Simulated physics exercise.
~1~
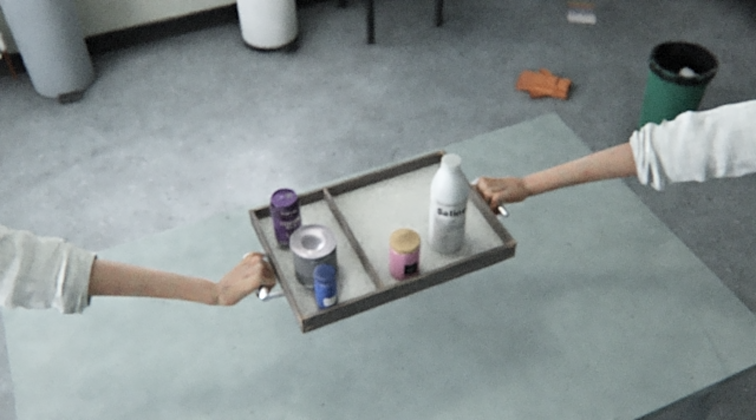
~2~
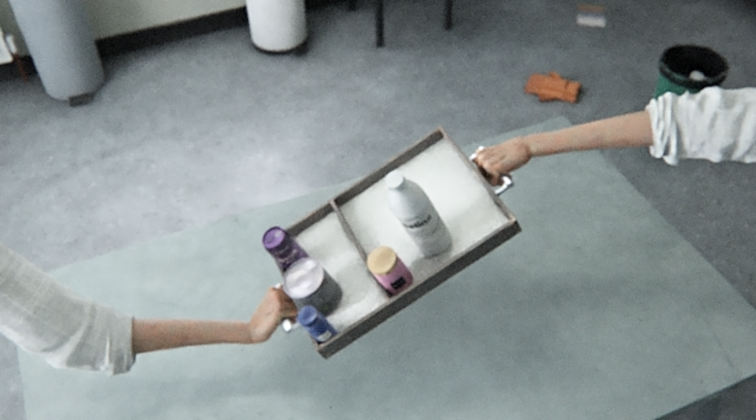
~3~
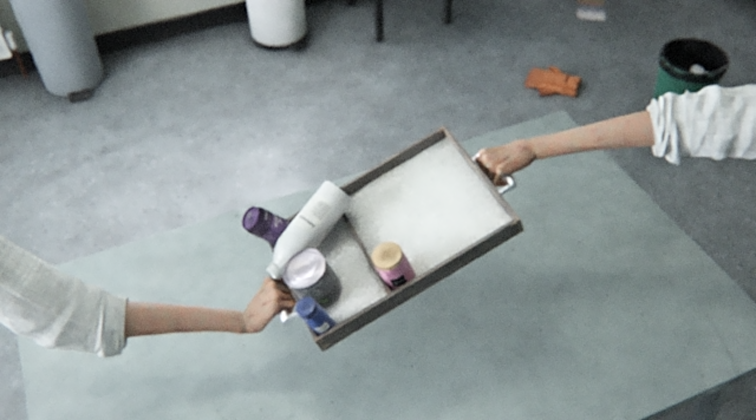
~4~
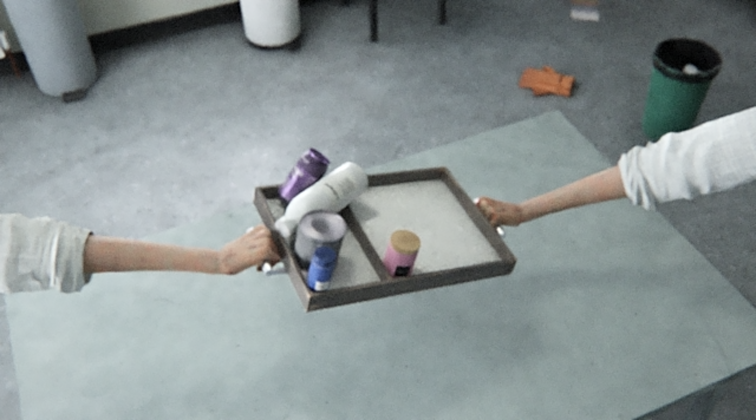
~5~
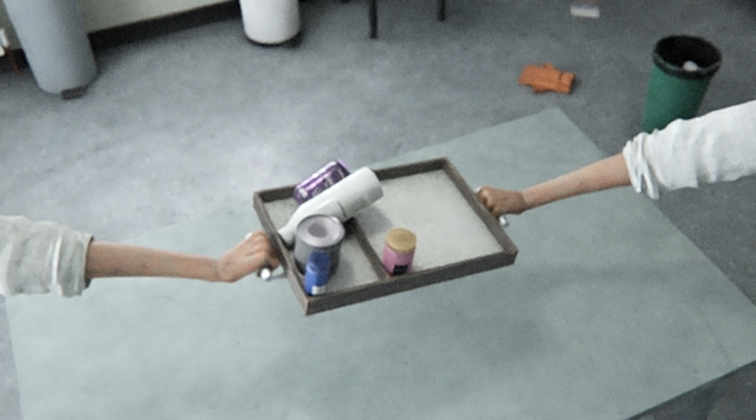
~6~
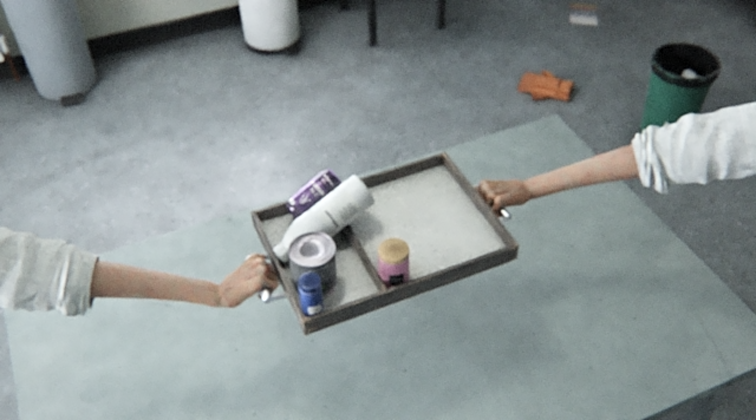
In a grey-floored room seen from above, two hands hold a wooden tray by its ends over a pale green table, with an orange glove and a green bin behind. A purple can, a grey tin and a blue shaker stand in the left section, and a pink jar and a tall white bottle in the right. The hands tilt the tray left side down, and the bottle topples leftward over the divider against the leaning can. The tray swings back the other way, and the can tips over too. Finally the tray steadies, with bottle and can lying on it and the other three upright.
